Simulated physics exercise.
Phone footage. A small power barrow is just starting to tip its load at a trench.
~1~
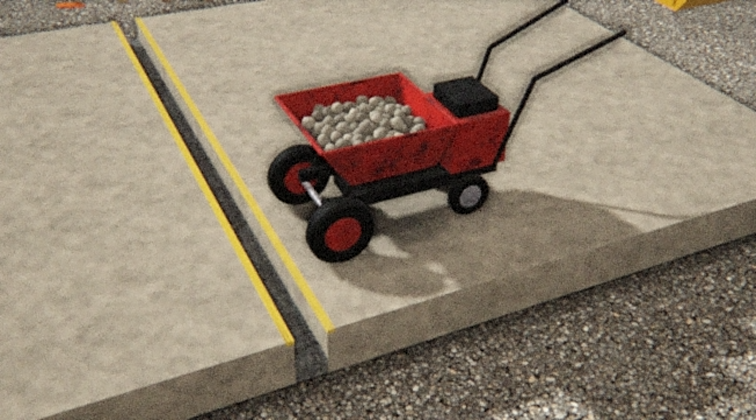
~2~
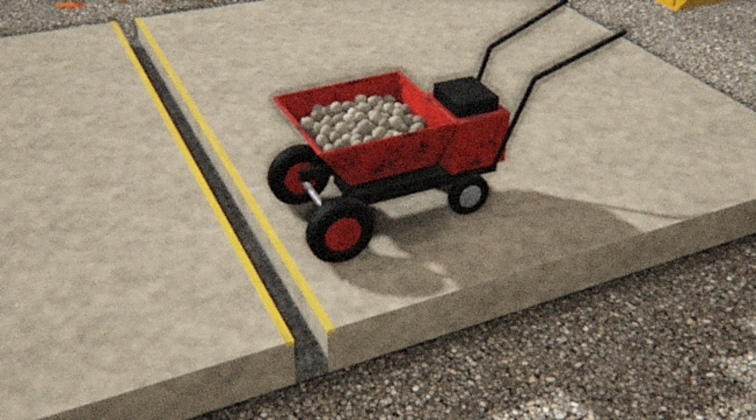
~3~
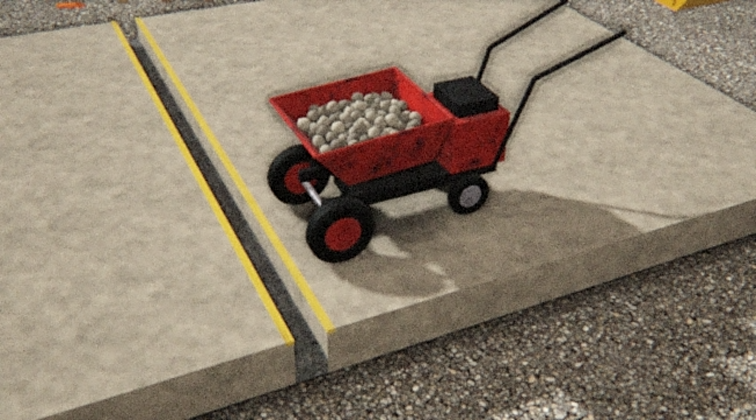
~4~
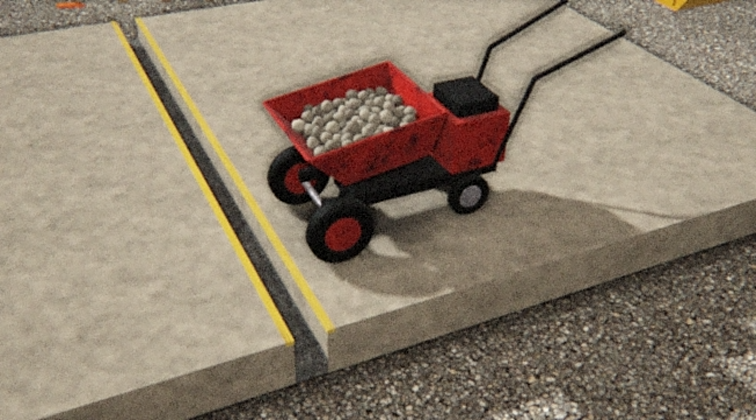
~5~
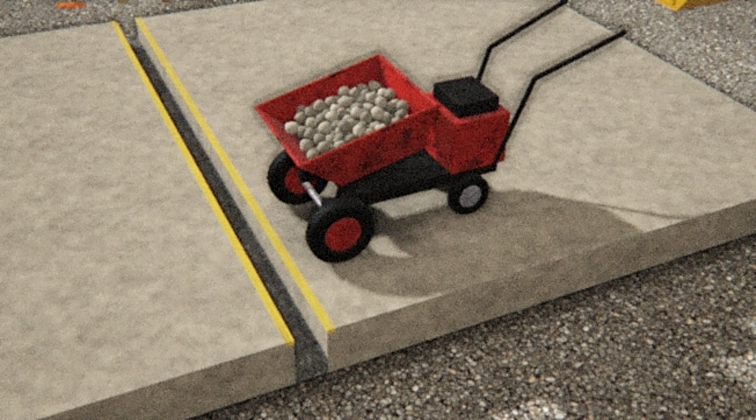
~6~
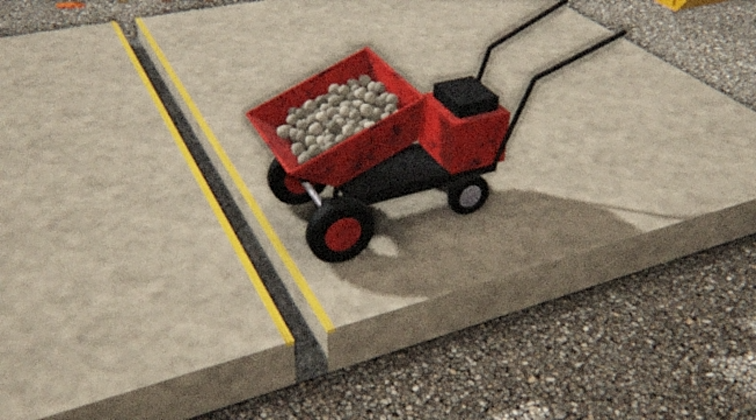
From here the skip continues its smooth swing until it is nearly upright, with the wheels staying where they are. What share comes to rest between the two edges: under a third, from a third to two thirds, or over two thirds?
Under a third.
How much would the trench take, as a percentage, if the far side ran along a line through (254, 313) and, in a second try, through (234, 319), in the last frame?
The first try lands around 10 %, the second around 50 %.
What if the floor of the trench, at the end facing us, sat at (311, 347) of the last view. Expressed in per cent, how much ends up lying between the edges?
Something like 0 %.
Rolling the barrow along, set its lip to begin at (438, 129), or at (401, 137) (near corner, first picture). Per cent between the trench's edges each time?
First try: Around 30 %; second try: Around 60 %.
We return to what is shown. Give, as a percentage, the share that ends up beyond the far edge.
I'd say around 95 per cent of the load.
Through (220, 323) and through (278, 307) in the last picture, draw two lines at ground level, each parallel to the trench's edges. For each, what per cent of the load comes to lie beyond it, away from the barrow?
Result, first then second: 50 %, 90 %.
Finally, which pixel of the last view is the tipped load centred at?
Close to (184, 258) in the last picture.
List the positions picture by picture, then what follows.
In the first picture, lip of the skip at (323, 155), level; top of the load at (367, 125), river pebbles; first edge of the trench at (311, 296); far edge at (271, 308), the trench under half as wide as the skip, and about as deep as wide.
In the second picture, lip of the skip at (321, 155), level; top of the load at (366, 125).
In the third picture, lip of the skip at (316, 157), tipped barely; top of the load at (372, 129).
In the fourth picture, lip of the skip at (309, 161), tipped a little; top of the load at (371, 119).
In the fifth picture, lip of the skip at (301, 166), tipped a little; top of the load at (377, 113).
In the sixth picture, lip of the skip at (291, 174), tipped clearly; top of the load at (366, 109); first edge of the trench at (311, 296); far edge at (271, 308).
Soon, skip tipped steeply; all in the skip.
A while on, skip tipped right over; about two thirds in the skip; about a third beyond it; a stray few falling.
Towards the end, skip tipped right over; a small part in the skip; most beyond it.
Finally, skip tipped right over; a small part in the skip; none in or heaped over the trench; nearly all beyond it.
